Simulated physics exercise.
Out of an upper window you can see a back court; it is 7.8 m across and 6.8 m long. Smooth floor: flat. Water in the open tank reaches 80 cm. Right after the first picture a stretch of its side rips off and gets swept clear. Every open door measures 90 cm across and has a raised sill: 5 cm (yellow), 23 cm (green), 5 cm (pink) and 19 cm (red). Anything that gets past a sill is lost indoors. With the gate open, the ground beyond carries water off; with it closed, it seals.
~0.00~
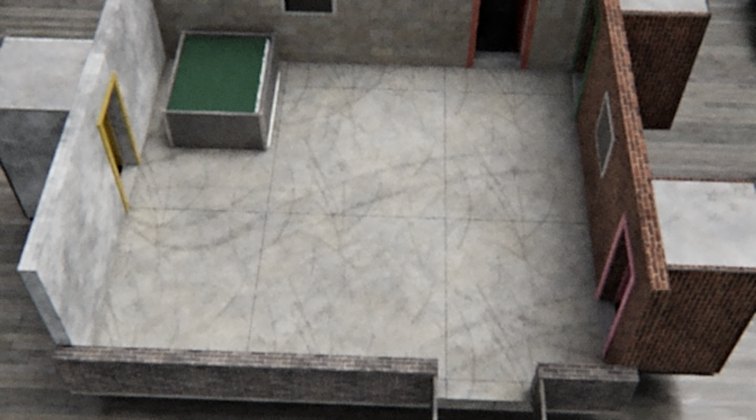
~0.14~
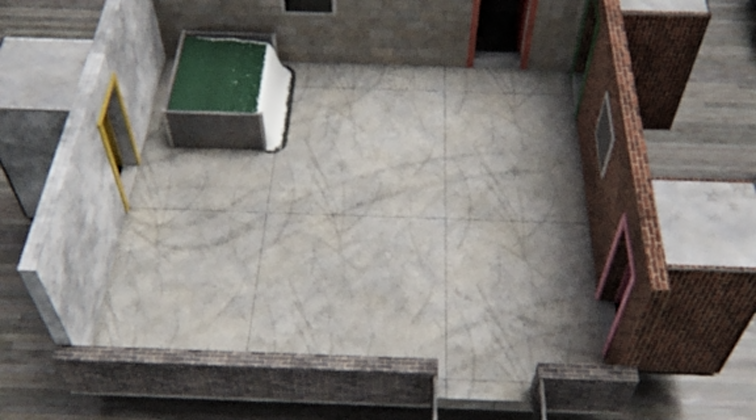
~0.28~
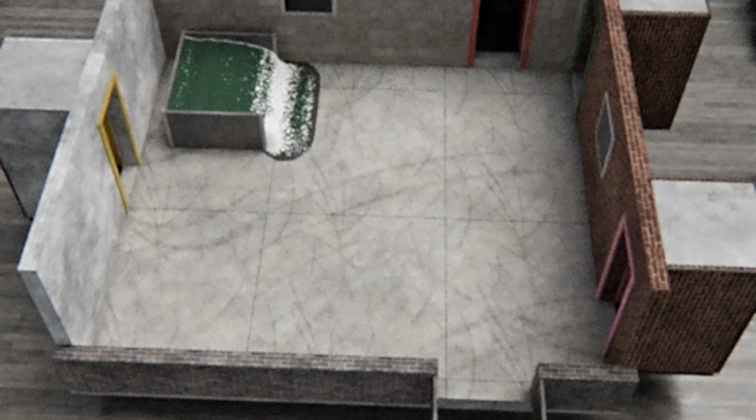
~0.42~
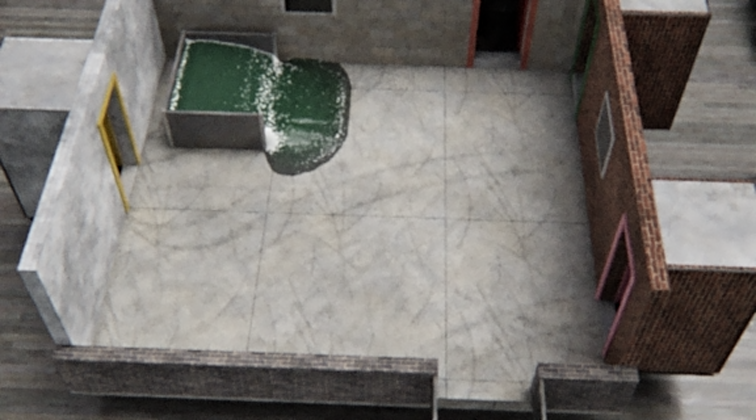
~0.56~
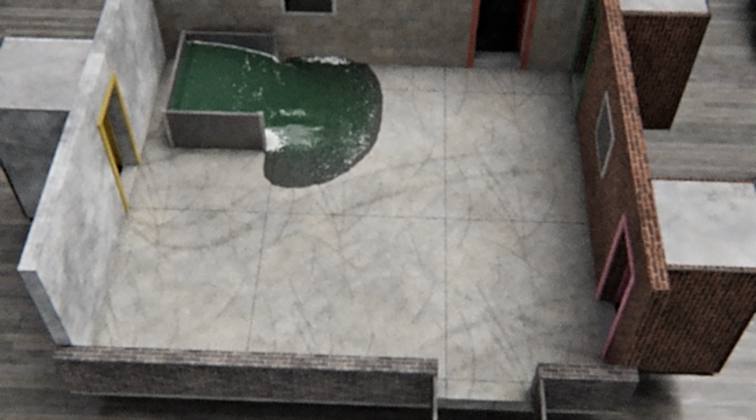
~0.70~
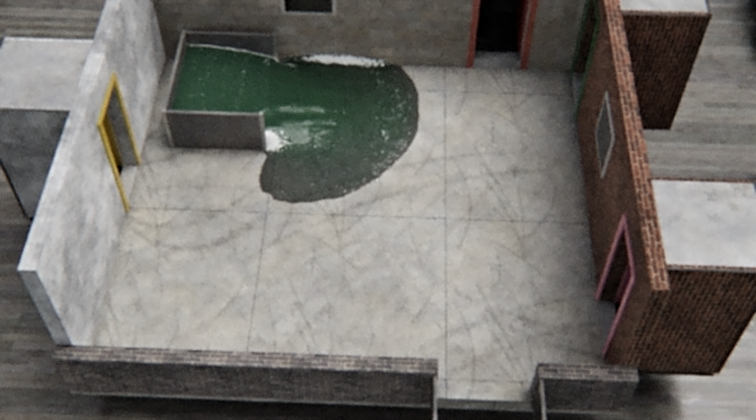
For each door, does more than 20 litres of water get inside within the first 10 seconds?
Yellow door: Within the limit. Green door: Past the limit. Pink door: Past the limit. Red door: Within the limit.
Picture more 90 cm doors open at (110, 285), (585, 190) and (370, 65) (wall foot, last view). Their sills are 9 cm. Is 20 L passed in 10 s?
Taking them in order, the first gets too little, the second enough and the third enough.
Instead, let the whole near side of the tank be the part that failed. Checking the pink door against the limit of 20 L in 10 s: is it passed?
Against that limit: Pink beyond it.
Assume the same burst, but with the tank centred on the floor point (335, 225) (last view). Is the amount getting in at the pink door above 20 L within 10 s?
After that, the pink door ends up outside the limit.
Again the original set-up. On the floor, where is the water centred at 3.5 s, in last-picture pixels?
I'd put it close to (443, 145).
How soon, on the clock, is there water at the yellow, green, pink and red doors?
Yellow not within the 10 s, green 1.4 s, pink 2.8 s, red 1.1 s.
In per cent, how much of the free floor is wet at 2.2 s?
I'd guess around 45 %.
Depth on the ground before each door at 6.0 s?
You'd get yellow at 0 cm, green at 10 cm, pink at 10 cm, and red at 10 cm.
After 1.4 s water covers 35 % of the floor and is deepest (26 cm) near (279, 126); yellow door not reached, green door not reached, pink door not reached, red door 8 cm at the sill, 0 L in.
After 2.2 s water covers 45 % of the floor and is deepest (44 cm) near (562, 79); yellow door not reached, green door 41 cm at the sill, 20 L in, pink door not reached, red door 12 cm at the sill, 0 L in.
After 3.5 s water covers 55 % of the floor and is deepest (27 cm) near (565, 100); yellow door not reached, green door 27 cm at the sill, 99 L in, pink door 9 cm at the sill, 0 L in, red door 7 cm at the sill, 0 L in.
After 6.0 s water covers 60 % of the floor and is deepest (18 cm) near (597, 389); yellow door not reached, green door 10 cm at the sill, 106 L in, pink door 10 cm at the sill, 19 L in, red door 10 cm at the sill, 0 L in.
After 10.0 s water covers 90 % of the floor and is deepest (10 cm) near (87, 369); yellow door not reached, green door 4 cm at the sill, 106 L in, pink door 7 cm at the sill, 69 L in, red door 4 cm at the sill, 0 L in.
